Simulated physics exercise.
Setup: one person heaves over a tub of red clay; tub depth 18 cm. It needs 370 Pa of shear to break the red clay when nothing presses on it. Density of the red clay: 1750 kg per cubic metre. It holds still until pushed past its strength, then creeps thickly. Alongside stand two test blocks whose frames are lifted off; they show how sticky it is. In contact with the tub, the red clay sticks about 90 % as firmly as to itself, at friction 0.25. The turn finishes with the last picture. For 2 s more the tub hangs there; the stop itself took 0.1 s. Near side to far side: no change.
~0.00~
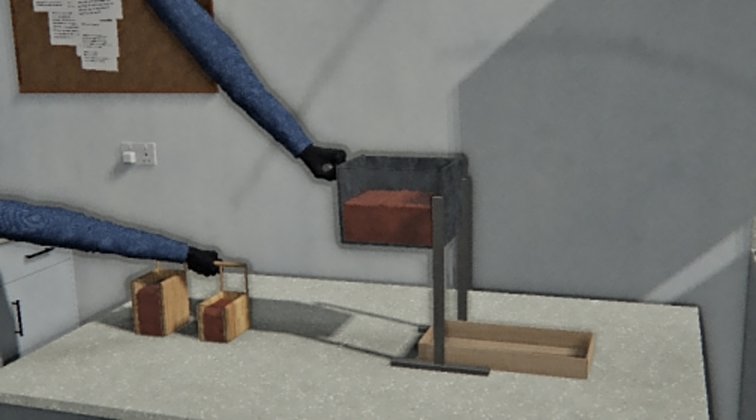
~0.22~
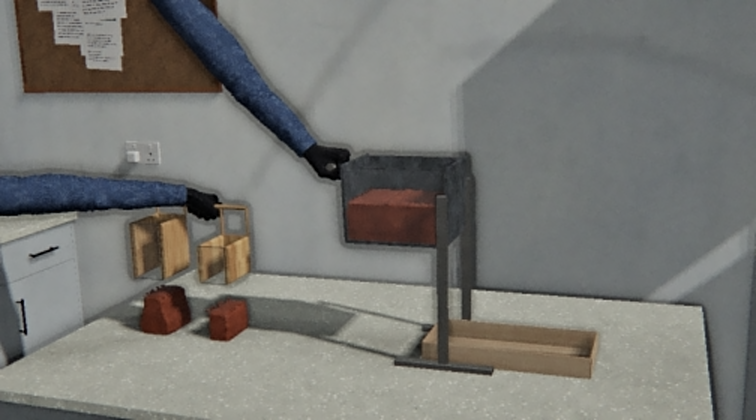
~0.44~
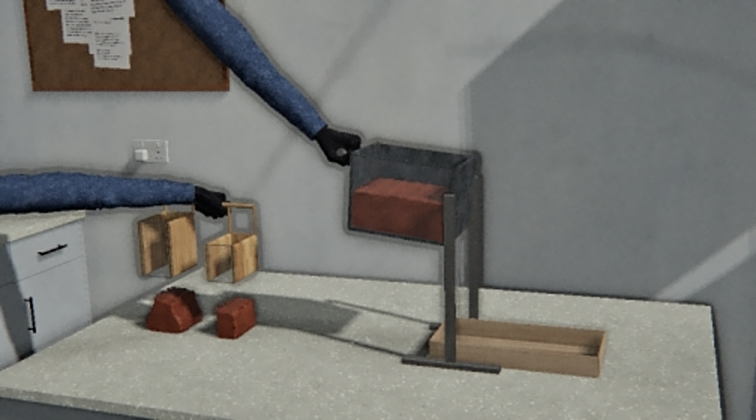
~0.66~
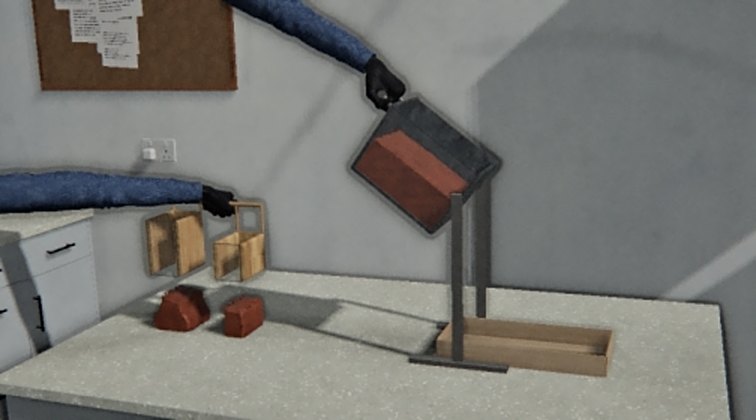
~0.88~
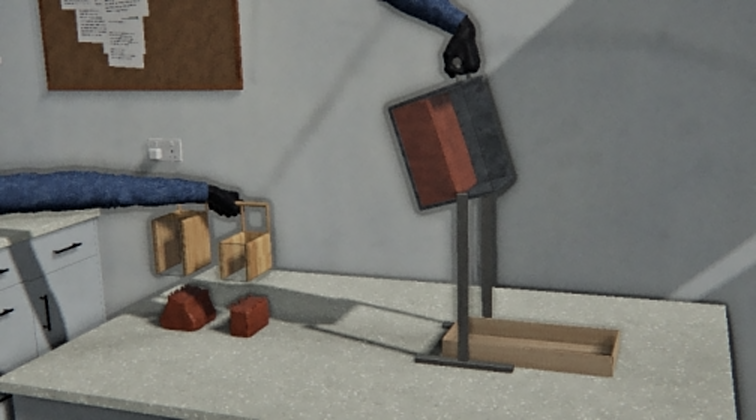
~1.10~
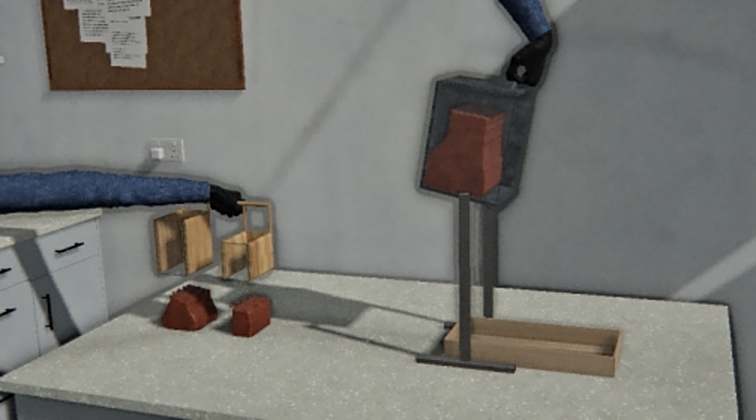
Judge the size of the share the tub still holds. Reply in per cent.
Some 39 per cent.
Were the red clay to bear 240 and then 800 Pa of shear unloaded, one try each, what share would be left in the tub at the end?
35 in a hundred, followed by 45 in a hundred.
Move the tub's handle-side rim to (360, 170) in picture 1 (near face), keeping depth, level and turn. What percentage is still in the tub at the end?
45 %, roughly.
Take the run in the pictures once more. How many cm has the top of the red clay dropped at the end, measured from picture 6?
About 12 cm.
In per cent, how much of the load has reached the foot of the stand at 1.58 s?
Near 50 %.
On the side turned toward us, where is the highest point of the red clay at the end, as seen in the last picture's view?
The highest point sits at around (429, 163).
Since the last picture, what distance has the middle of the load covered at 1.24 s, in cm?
I'd estimate roughly 8 centimetres.
After 1.24 s, the tub is at 100 degrees and holds 73 %.
After 1.41 s, the tub is at 100 degrees and holds 47 %.
After 1.58 s, the tub is at 100 degrees and holds 45 %.
After 1.75 s, the tub is at 100 degrees and holds 41 %.
After 3.10 s, the tub is at 100 degrees and holds 39 %.
